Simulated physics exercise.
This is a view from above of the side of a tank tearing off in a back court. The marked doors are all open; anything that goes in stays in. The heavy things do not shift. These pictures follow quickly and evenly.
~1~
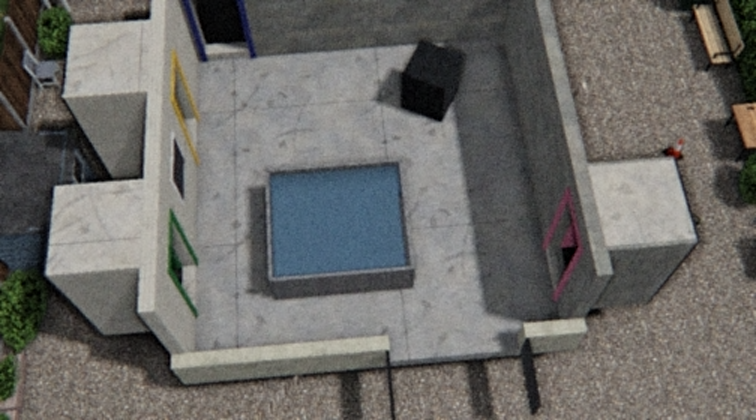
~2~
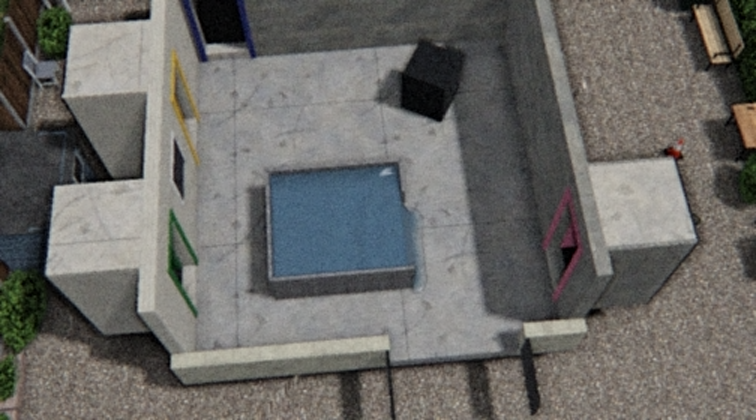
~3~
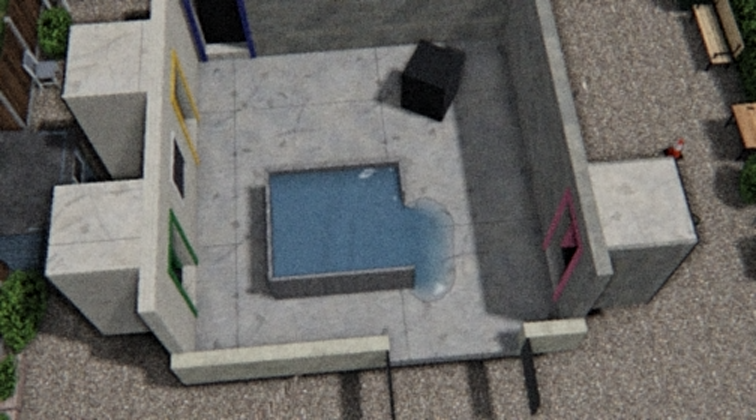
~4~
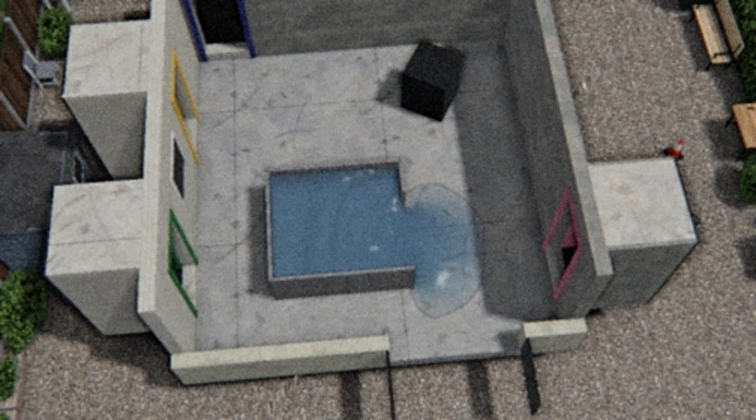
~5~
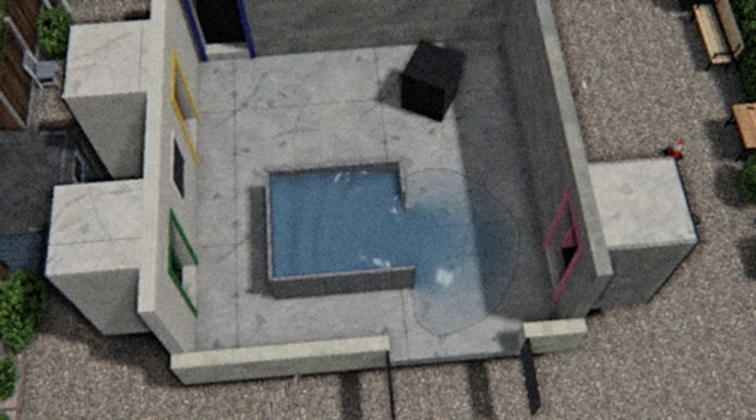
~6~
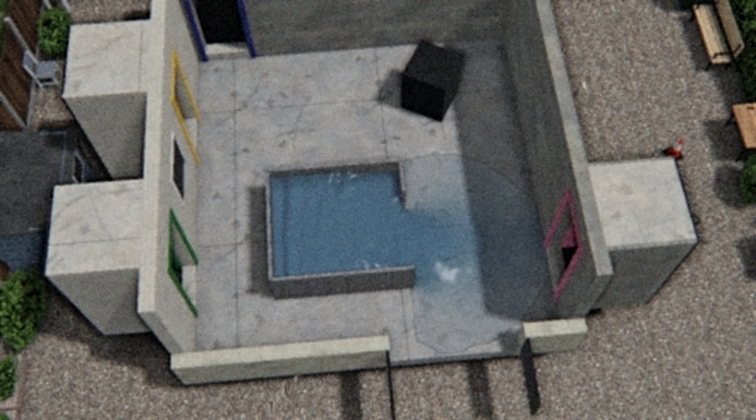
A walled concrete back court surrounded by gravel is seen from above by a still camera. A grey-rimmed tank of blue water sits in the middle, with a black box behind it, yellow and green window surrounds on the left wall and a pink one on the right. The tank's right side gives way, and water pours through the gap, spreading rightward across the floor in a widening, rounded sheet.
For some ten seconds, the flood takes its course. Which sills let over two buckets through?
As I see it, the yellow door swallows an okay amount of water; the pink door swallows too much water; the blue door swallows an okay amount of water; the green door swallows an okay amount of water.
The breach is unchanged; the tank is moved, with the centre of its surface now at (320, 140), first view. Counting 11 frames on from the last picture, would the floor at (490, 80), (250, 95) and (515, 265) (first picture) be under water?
Well, in the order you listed them, they'd be reached by the flood, unreached and reached by the flood.
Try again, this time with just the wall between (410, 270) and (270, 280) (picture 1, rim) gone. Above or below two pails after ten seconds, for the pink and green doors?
The pink door falls short, while the green door ends up above.
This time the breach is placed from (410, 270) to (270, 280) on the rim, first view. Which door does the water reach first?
The door marked green.
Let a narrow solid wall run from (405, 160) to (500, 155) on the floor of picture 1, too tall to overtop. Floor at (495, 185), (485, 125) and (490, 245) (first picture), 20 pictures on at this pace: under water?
Results in sequence: Swamped / swamped / swamped.
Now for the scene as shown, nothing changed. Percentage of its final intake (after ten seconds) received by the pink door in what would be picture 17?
I'd put it at 55 percent.
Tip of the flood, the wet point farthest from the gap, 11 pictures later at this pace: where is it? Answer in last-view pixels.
Farthest reach: About (504, 41).
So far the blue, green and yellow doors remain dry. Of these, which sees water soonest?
It's the blue-painted one.
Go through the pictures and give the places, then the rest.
The first picture shows the tank at (338, 219) is whole and still.
In the second picture, water pours out at (406, 243) and has run to (414, 291).
In the third picture, the front is at (432, 204), out from the gap at (406, 243).
In the fourth picture, water pours out at (406, 244) and has run to (479, 223).
In the fifth picture, water pours out at (406, 244) and has run to (511, 220).
In the sixth picture, water pours out at (406, 244) and has run to (549, 267).
A moment on, water covers 25 % of the floor; the yellow door not reached, the pink door over two buckets in, the blue door not reached, the green door not reached.
Next, water covers 30 % of the floor; the yellow door not reached, the pink door far over two buckets in, the blue door not reached, the green door not reached.
Then, water covers 40 % of the floor; the yellow door not reached, the pink door far over two buckets in, the blue door not reached, the green door not reached.
Later, water covers 80 % of the floor; the yellow door wet at the sill, nothing in, the pink door far over two buckets in, the blue door wet at the sill, nothing in, the green door not reached.
In the end, water covers 95 % of the floor; the yellow door wet at the sill, nothing in, the pink door far over two buckets in, the blue door wet at the sill, nothing in, the green door wet at the sill, nothing in.
